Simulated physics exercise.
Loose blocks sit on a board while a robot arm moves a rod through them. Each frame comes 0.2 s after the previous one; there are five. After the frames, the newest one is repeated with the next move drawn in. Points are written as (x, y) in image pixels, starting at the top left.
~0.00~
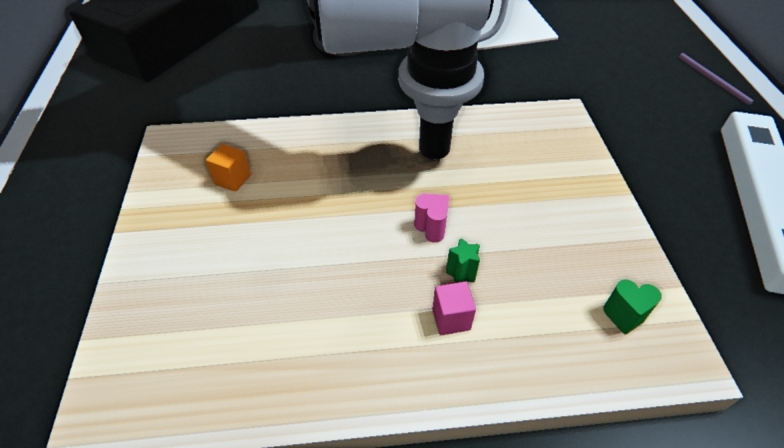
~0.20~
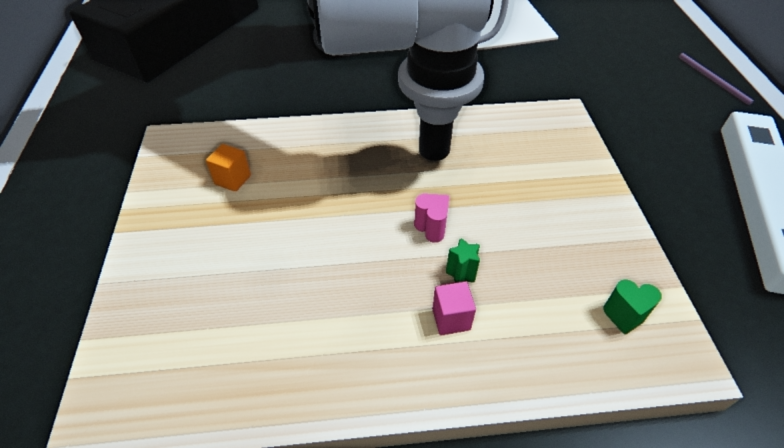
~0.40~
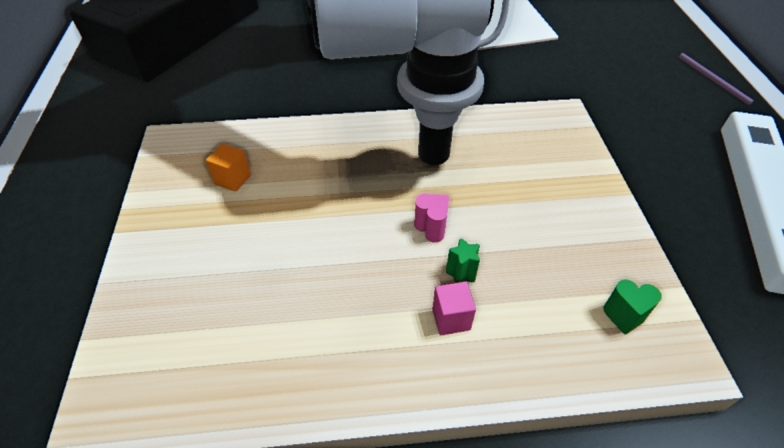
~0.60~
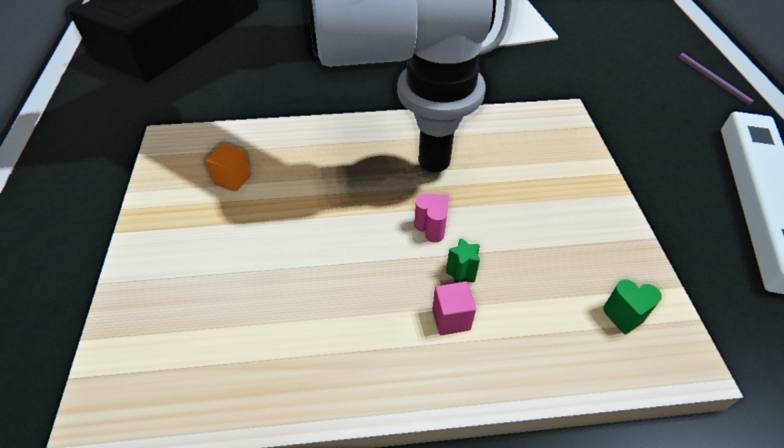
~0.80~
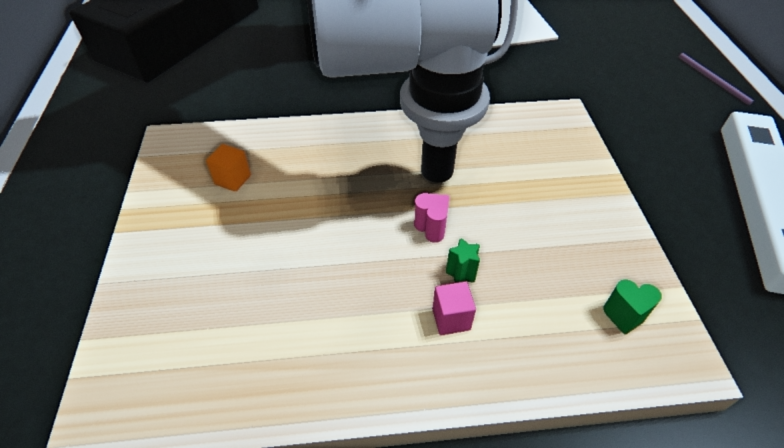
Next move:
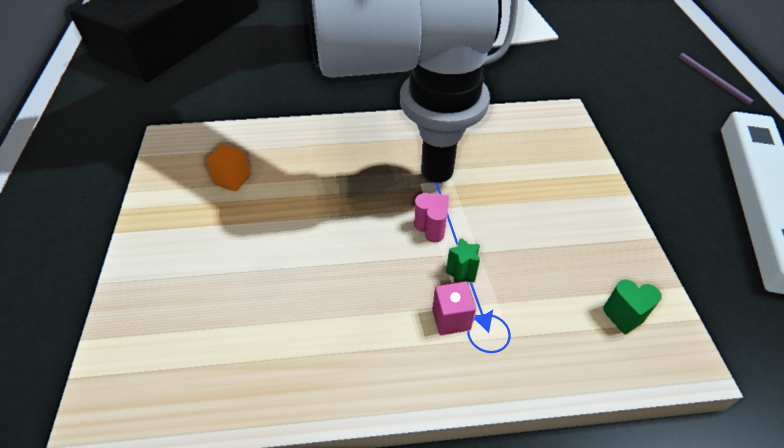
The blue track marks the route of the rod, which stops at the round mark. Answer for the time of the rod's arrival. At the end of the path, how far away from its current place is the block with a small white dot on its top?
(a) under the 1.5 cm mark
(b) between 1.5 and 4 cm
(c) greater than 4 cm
b (between 1.5 and 4 cm)
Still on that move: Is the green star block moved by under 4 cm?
I expect not.
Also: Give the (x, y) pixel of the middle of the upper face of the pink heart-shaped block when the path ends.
My estimate: (428, 225).
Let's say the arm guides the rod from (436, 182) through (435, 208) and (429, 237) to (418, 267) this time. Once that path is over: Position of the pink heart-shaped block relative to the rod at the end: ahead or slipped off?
It keeps leading.
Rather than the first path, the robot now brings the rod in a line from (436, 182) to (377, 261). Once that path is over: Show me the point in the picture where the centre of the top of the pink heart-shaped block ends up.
So, by the moment the path ends, you'll find the top centre of the pink heart-shaped block at (432, 219).
Path on the board, from (436, 182) directly to (489, 333); the dot is on the pink square block.
What follows on the original path. One third of the way, rod at (452, 217); pink heart-shaped block at (430, 218), turned 55° clockwise.
Two thirds of the way, rod at (470, 266); pink heart-shaped block at (428, 225), turned 75° clockwise; pink square block at (457, 306), turned 35° clockwise; green star block at (480, 283).
At the end, rod at (491, 325); pink heart-shaped block at (428, 225), turned 75° clockwise; pink square block at (457, 318), turned 85° clockwise; green star block at (510, 344), turned 40° anticlockwise.
